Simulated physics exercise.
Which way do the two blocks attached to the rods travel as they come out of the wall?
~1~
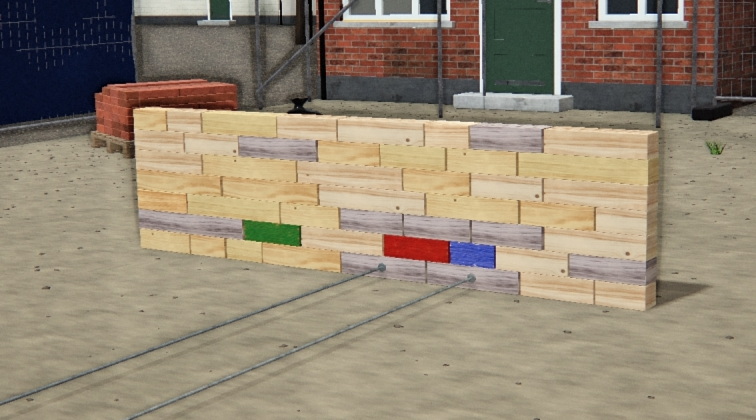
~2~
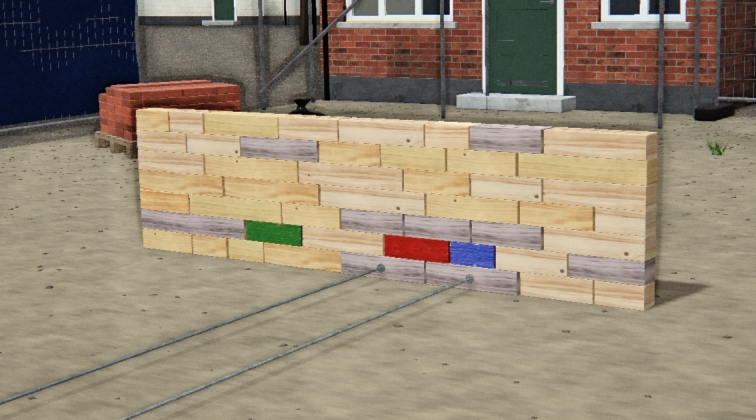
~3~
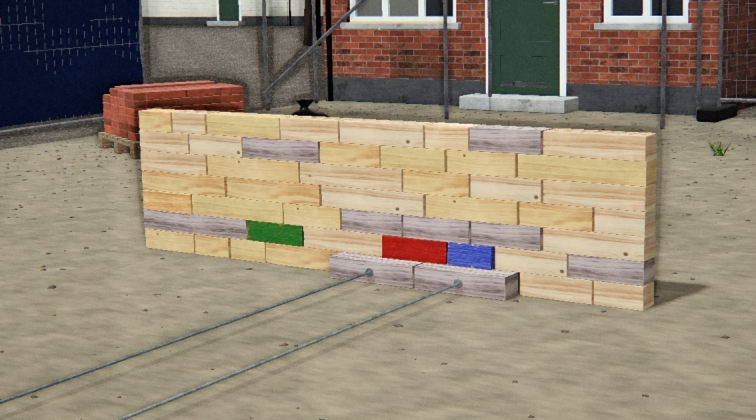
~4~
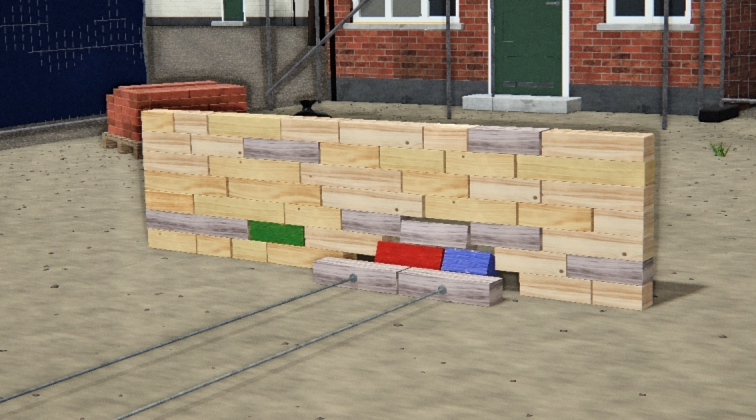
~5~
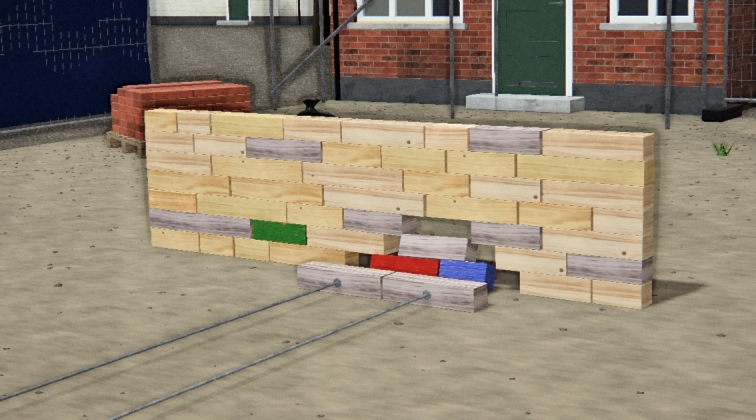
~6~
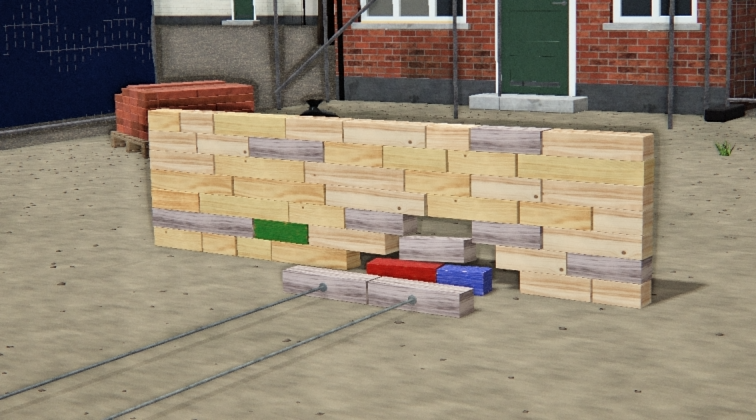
They move to the left, coming out from the face of the wall.
